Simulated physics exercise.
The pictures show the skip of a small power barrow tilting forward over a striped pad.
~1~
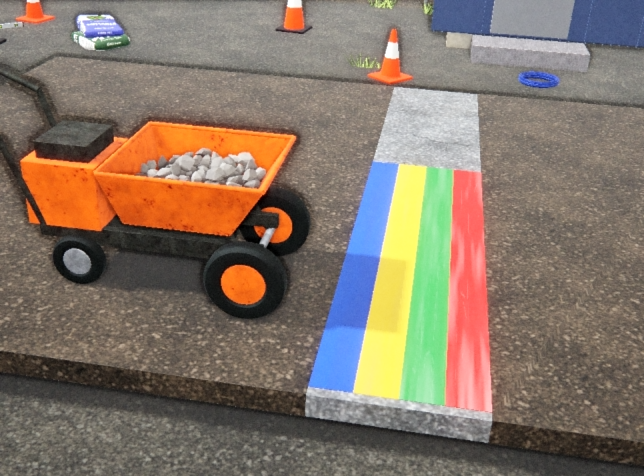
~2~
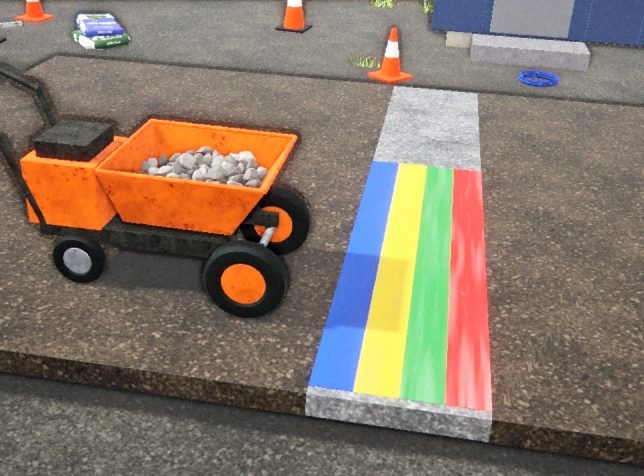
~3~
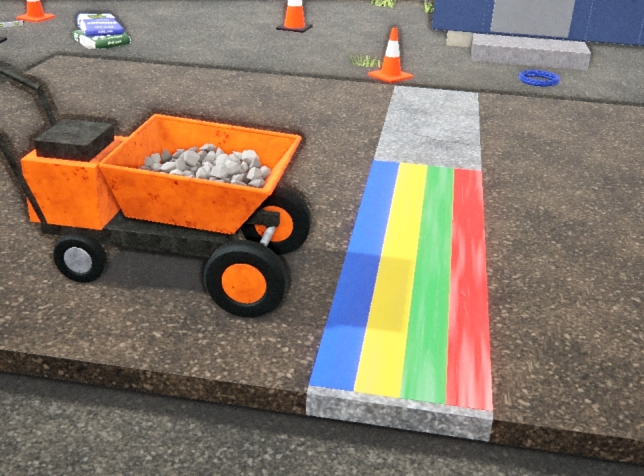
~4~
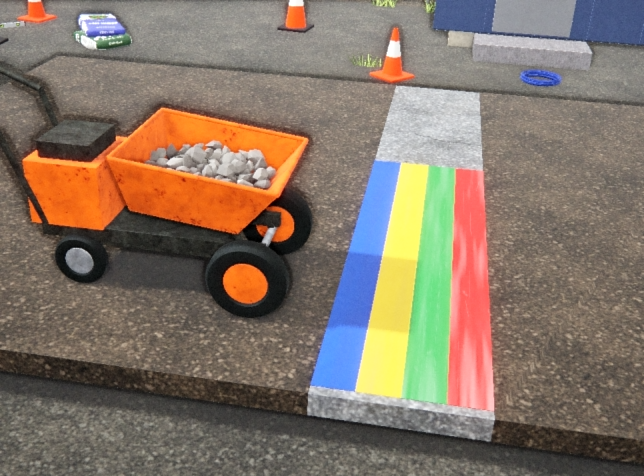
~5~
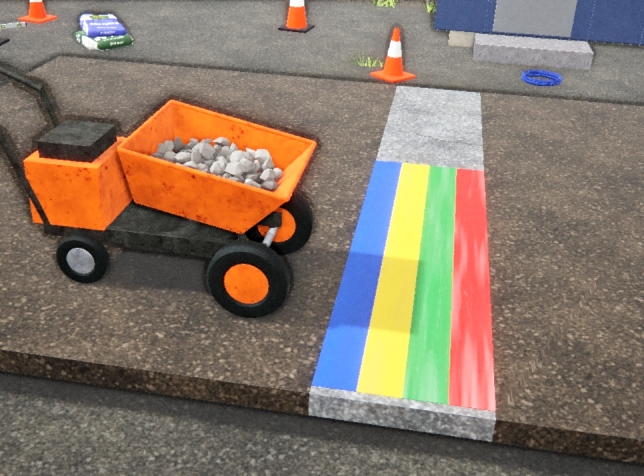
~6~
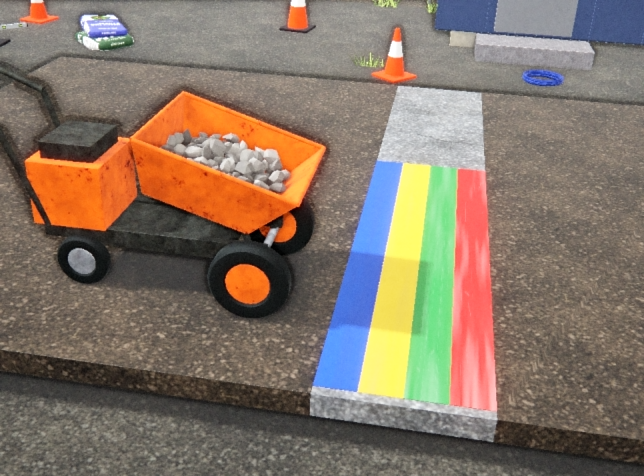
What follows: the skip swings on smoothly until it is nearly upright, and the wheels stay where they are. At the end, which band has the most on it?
The heap favours the yellow strip.
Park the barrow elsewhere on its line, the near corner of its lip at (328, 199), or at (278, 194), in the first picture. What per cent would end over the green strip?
Roughly 40 per cent, and 30 per cent.
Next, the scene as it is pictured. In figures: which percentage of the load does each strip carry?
Blue strip near 25; yellow strip near 40; green strip near 25; red strip near 5.
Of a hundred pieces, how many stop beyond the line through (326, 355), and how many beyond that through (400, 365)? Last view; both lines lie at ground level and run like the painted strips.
Roughly 100 per cent, and 40 per cent.
Soon after the last picture, skip tipped steeply; all in the skip.
A little later, skip tipped right over; most in the skip; a stray few over the blue strip; a small part over the yellow strip.
Later still, skip tipped right over; about a quarter in the skip; a small part over the blue strip; about a third over the yellow strip; about a quarter over the green strip; a small part over the red strip; a stray few off the paint.
By the end, skip tipped right over; a stray few in the skip; about a quarter over the blue strip; about a third over the yellow strip; about a quarter over the green strip; a small part over the red strip; a stray few off the paint.
